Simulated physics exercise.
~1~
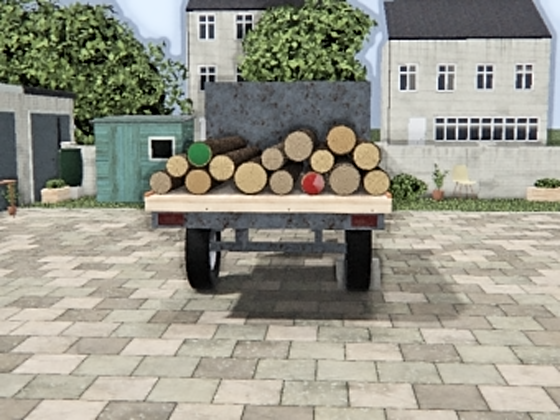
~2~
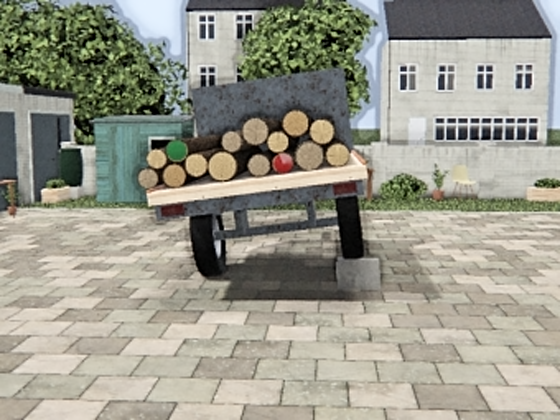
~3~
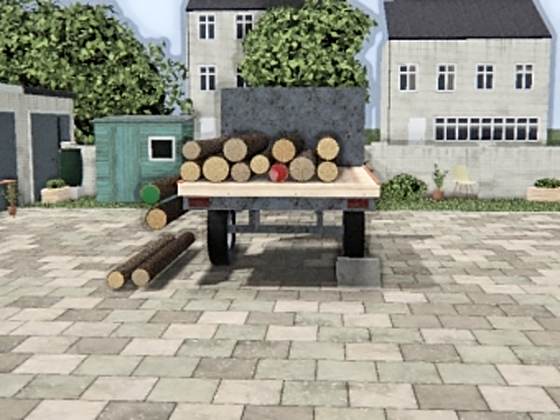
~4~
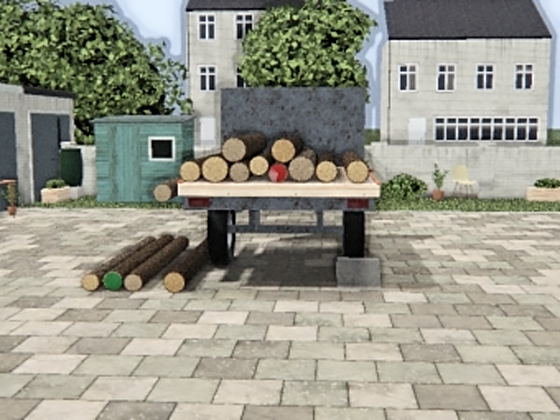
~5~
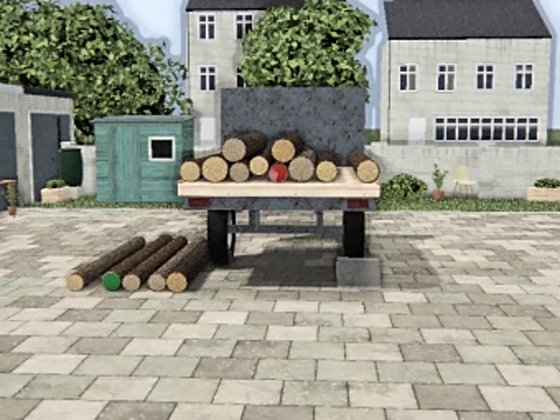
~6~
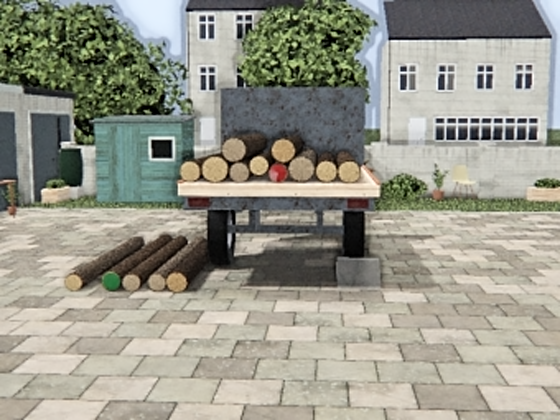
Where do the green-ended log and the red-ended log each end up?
The green-ended log ends up on the ground to the left of the trailer, while the red-ended one stays on the deck.
